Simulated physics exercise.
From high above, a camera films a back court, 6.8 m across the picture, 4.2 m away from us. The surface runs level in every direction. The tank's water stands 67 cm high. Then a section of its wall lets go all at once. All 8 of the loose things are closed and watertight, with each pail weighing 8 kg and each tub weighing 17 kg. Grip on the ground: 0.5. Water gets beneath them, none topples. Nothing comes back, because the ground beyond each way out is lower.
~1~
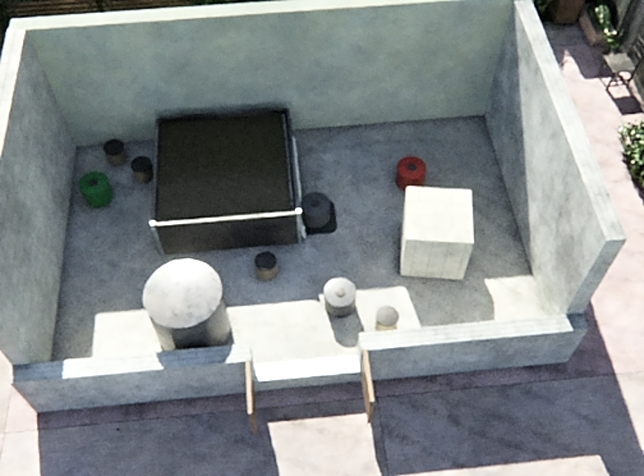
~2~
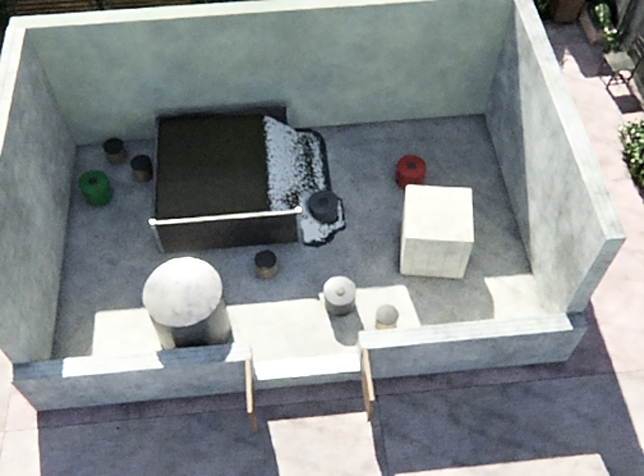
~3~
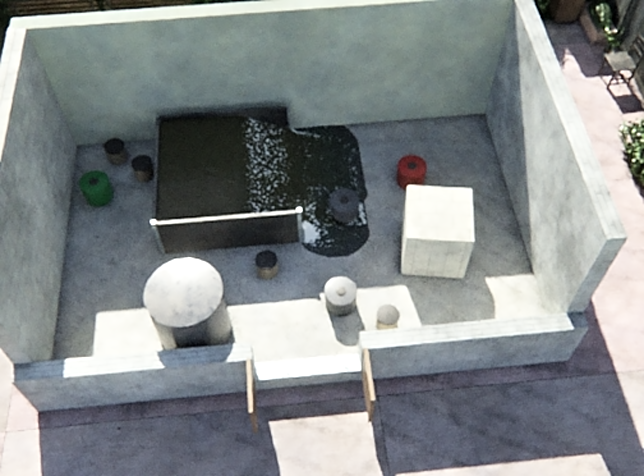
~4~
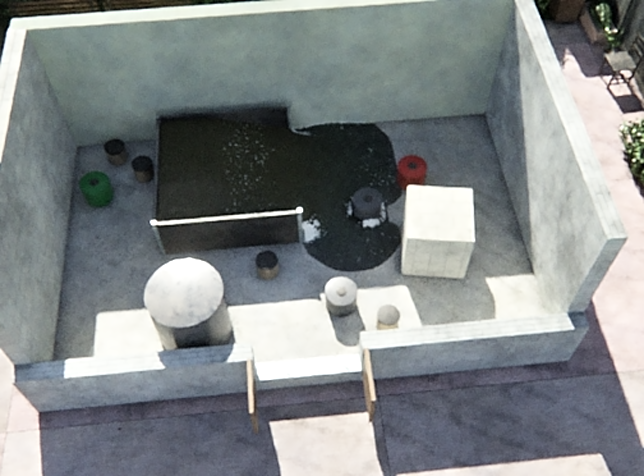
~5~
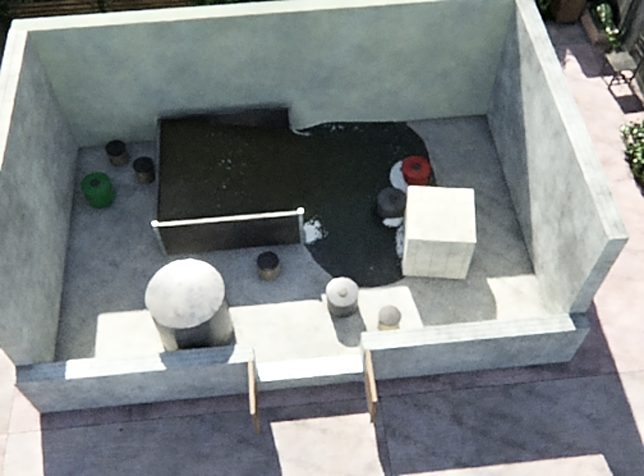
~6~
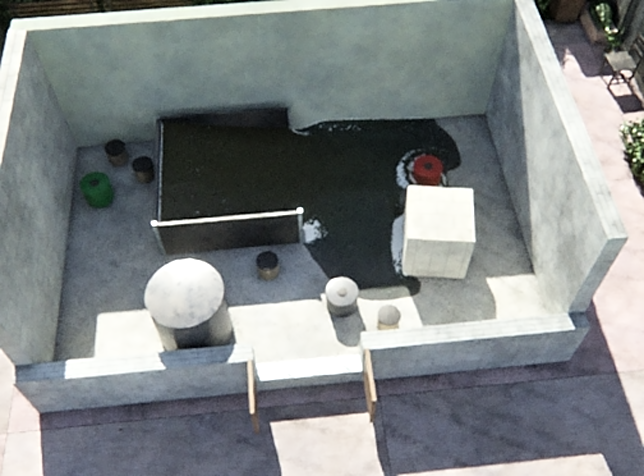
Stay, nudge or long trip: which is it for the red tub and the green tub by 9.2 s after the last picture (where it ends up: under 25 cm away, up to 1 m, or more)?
The red tub ends a long way off; the green tub stays about where it was.
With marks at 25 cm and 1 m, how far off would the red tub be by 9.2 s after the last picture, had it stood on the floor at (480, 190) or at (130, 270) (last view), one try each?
In that order: It goes a long way; it goes a modest distance.
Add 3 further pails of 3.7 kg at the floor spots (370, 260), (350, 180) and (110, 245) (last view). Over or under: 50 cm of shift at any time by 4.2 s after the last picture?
Listed order gives above the limit, above the limit, within the limit.
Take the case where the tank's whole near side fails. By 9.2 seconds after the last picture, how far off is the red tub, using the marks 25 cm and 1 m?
Well, the red tub basically stays there then.
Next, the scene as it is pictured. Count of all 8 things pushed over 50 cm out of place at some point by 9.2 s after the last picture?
I count 5 of them.
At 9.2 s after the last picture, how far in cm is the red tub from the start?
About 250 cm.
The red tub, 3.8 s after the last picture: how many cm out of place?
Shift by then: About 250 cm.
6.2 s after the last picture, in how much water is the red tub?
Roughly 12 cm at that moment.
Then, 1.2 s after the last picture the red tub is near (489, 163), 1.1 m from its start, afloat; the green tub is near (95, 183), 0.0 m from its start, aground; 0 of 8 are out; 1 afloat.
Then, 3.8 s after the last picture the red tub is near (368, 301), 2.5 m from its start, afloat; the green tub is near (95, 183), 0.0 m from its start, aground; 0 of 8 are out; 2 afloat.
Then, 6.2 s after the last picture the red tub is near (277, 282), 2.9 m from its start, afloat; the green tub is near (95, 183), 0.0 m from its start, aground; 1 of 8 are out; 3 afloat.
Then, 9.2 s after the last picture the red tub is near (288, 266), 2.6 m from its start, aground; the green tub is near (95, 183), 0.0 m from its start, aground; 1 of 8 are out; 1 afloat.
